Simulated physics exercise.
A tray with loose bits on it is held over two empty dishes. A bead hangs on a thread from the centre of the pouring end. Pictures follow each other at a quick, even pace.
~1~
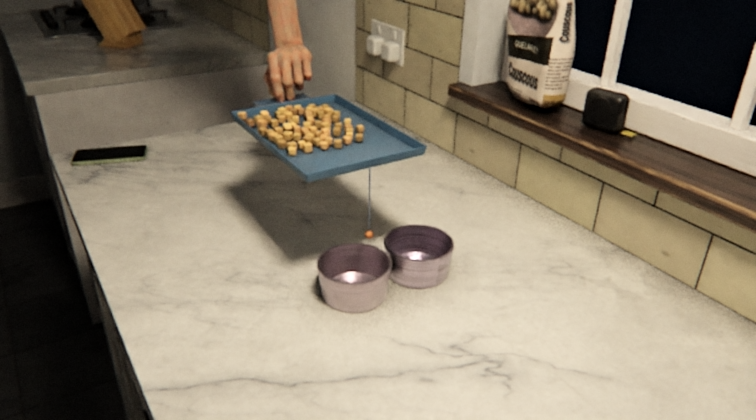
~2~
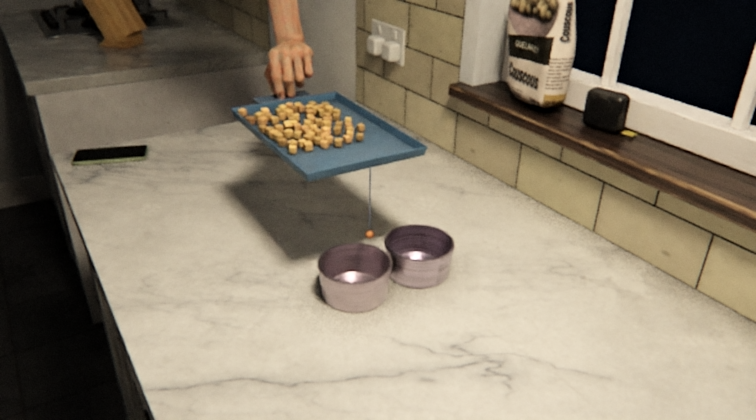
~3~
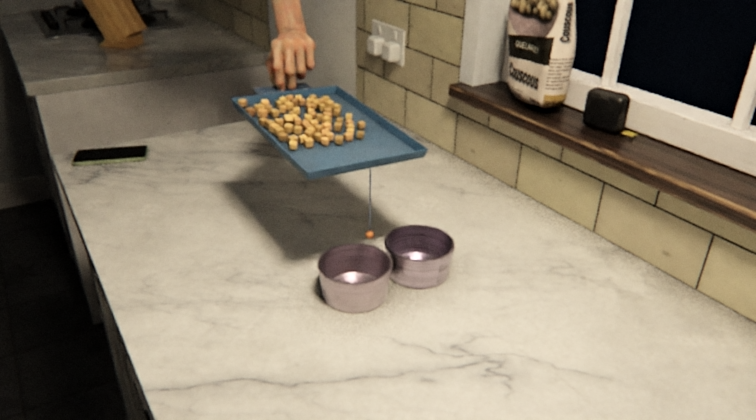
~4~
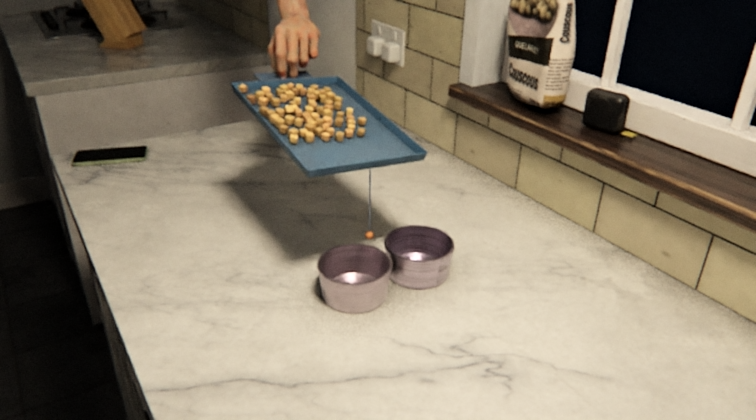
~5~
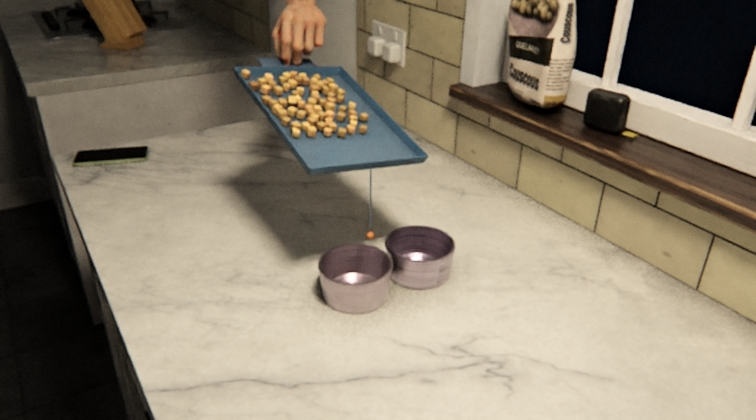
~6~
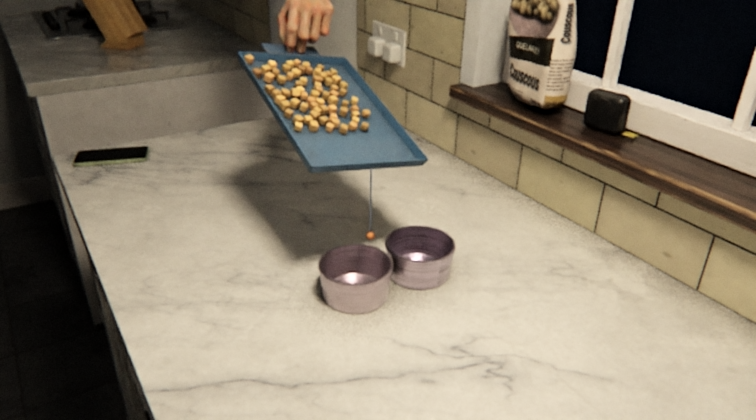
Kitchen counter with a hand gradually raising the back of a blue tray of small tan pieces above two empty purple bowls.
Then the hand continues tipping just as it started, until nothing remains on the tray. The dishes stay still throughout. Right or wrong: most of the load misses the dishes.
Wrong, the dishes get over half.
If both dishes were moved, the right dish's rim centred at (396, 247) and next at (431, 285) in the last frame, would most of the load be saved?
Place 1: Lower than half; place 2: Lower than half.
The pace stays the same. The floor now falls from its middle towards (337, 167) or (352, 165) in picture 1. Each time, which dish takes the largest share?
Result - first place: The left side, second place: The left side.
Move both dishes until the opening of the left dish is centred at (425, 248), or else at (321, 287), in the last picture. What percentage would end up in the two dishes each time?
You'd end up with around 50 per cent and then around 10 per cent.
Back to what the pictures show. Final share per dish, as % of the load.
Count per hundred - left dish ~ 0, right dish ~ 70.
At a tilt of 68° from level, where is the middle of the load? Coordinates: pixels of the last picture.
Centre estimate: (407, 153).
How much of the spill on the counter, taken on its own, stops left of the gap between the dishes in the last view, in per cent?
Close to 0 per cent.
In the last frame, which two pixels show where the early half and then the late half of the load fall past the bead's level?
Near (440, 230) to start, and near (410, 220) afterwards.
Just after the last frame, tray tipped steeply; the larger part on the tray; about a tenth in the right dish; about a tenth in the air.
A moment on, tray tipped past a quarter turn; about a tenth on the tray; roughly half in the right dish; roughly a third outside both; about a tenth in the air.
Further on, tray tipped past a quarter turn; roughly two thirds in the right dish; roughly a third outside both.
When it is over, tray tipped past a quarter turn; not one in the left dish; roughly two thirds in the right dish; roughly a third outside both.
